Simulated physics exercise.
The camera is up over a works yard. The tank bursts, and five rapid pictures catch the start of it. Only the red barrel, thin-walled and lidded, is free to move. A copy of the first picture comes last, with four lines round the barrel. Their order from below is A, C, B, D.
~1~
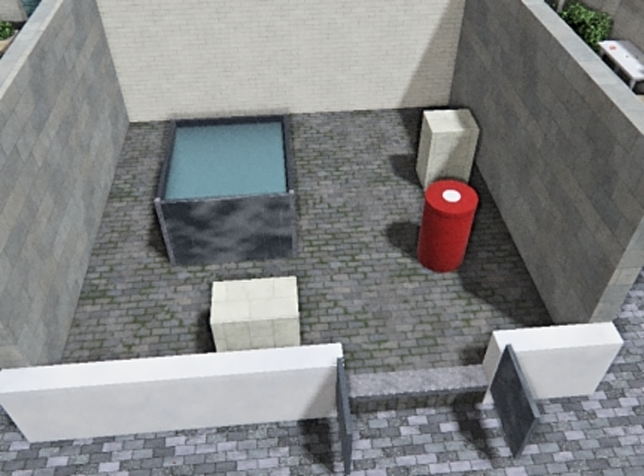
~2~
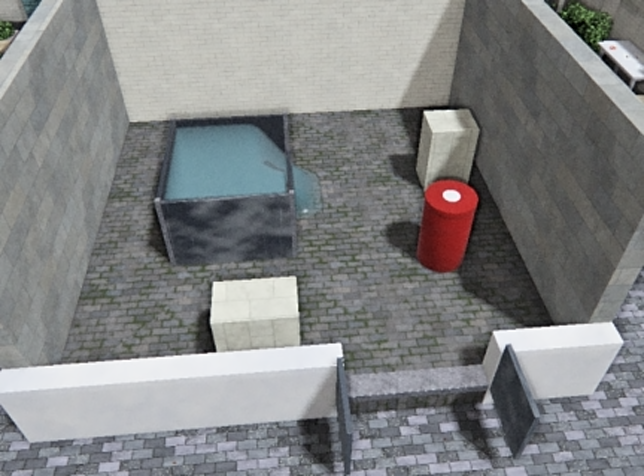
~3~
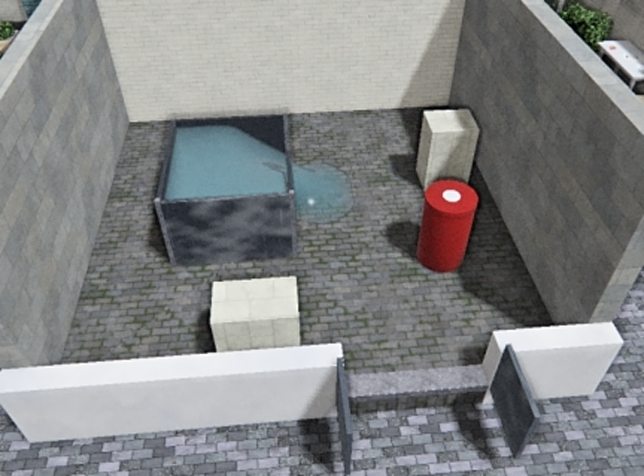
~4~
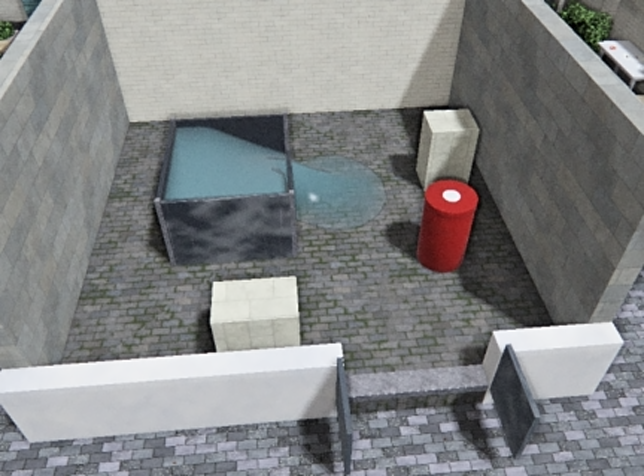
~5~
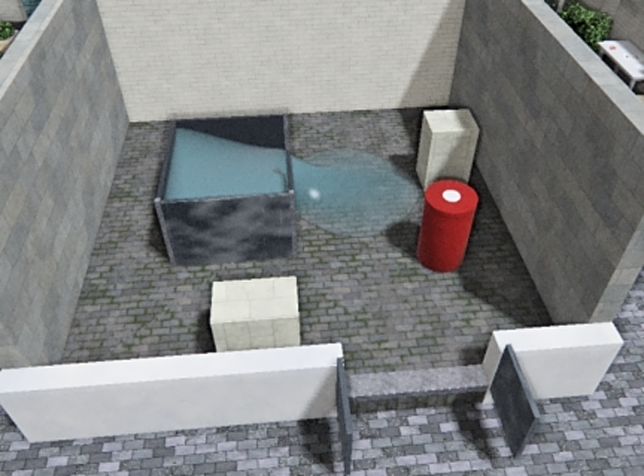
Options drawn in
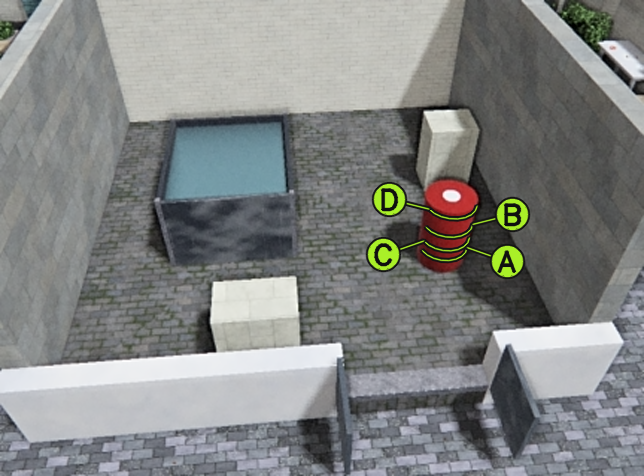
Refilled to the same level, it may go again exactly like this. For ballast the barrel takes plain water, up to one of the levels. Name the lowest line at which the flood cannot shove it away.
That is mark A.
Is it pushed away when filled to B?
No.
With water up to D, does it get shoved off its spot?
No, that is safe.
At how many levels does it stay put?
All of them.
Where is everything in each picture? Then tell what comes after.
Lid of the red barrel at (451, 196); tank full, its middle at (228, 160); open gate at (417, 340).
Water covers 2 % of the ground and is seen nearest the barrel at (314, 203).
Water covers 4 % of the ground and is seen nearest the barrel at (336, 216).
Water covers 7 % of the ground and is seen nearest the barrel at (374, 210).
Lid of the red barrel at (451, 196); water covers 11 % of the ground and is seen nearest the barrel at (387, 223).
On the marked copy, A at (448, 260); B at (453, 237); C at (450, 250); D at (457, 218); from the bottom up A, C, B, D.
For mark A, it does not move.
For mark B, it does not move.
For mark C, it does not move.
For mark D, it does not move.
